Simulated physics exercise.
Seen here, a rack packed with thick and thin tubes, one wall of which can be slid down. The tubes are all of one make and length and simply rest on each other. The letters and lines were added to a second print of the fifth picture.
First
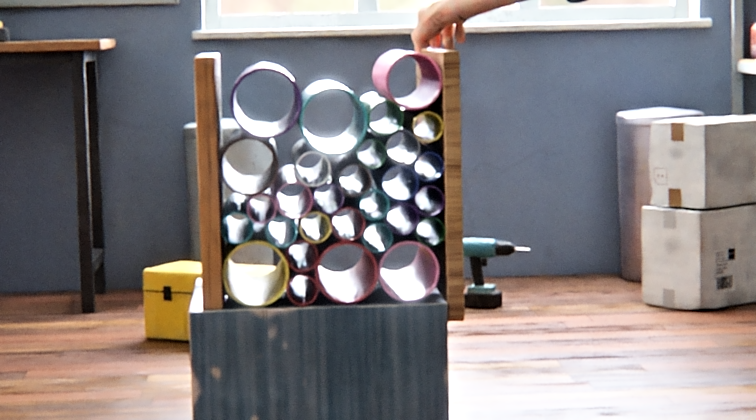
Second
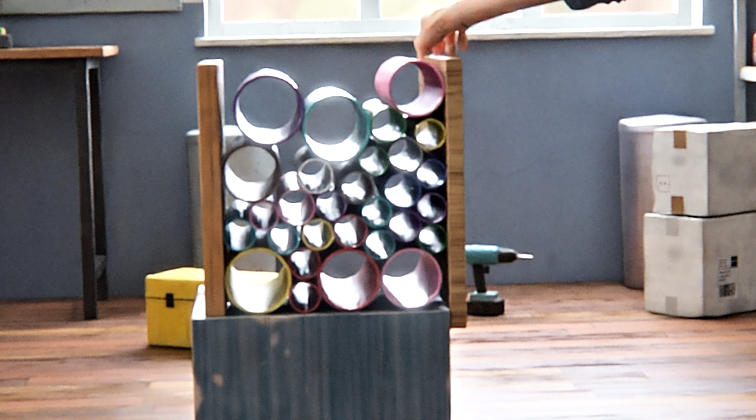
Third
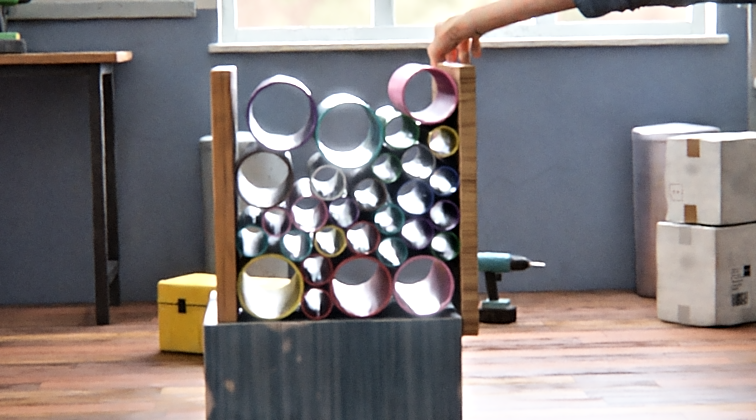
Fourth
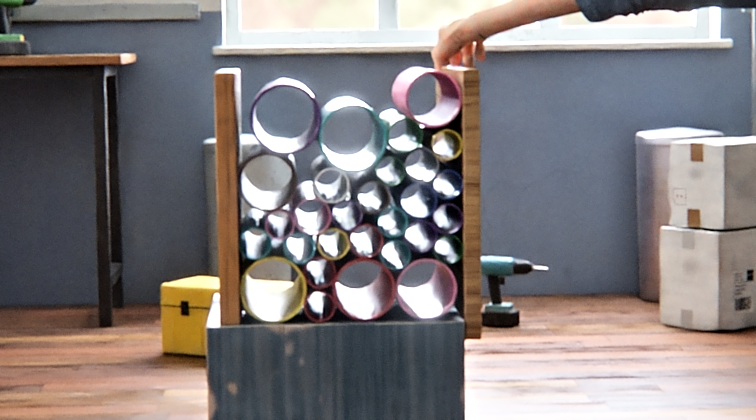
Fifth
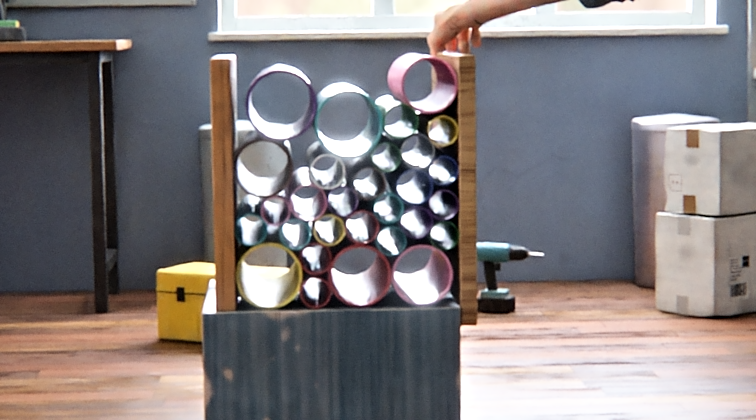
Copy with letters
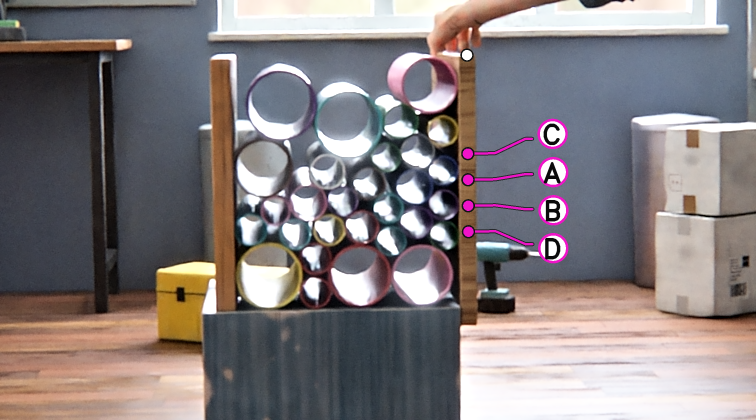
A hand resting atop the right wooden wall of a rack packed with thick and thin tubes, nothing in it visibly shifting.
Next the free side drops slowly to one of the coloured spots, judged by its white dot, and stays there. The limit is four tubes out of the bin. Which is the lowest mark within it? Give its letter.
The answer is mark A.
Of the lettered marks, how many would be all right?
Two of them.
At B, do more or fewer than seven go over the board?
At B, fewer than seven.
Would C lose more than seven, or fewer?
It loses fewer than seven.
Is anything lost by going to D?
Yes.
On the marked copy, A at (468, 179); B at (468, 206); C at (468, 154); D at (468, 232); the white dot at (467, 55).
Taking A. A third of the way, top of the board (458, 112).
Two thirds of the way, top of the board (459, 177).
When it is over, top of the board (459, 179), two out over the board.
As for the rest, B five out over the board; C none out over the board; D more than four out over the board.
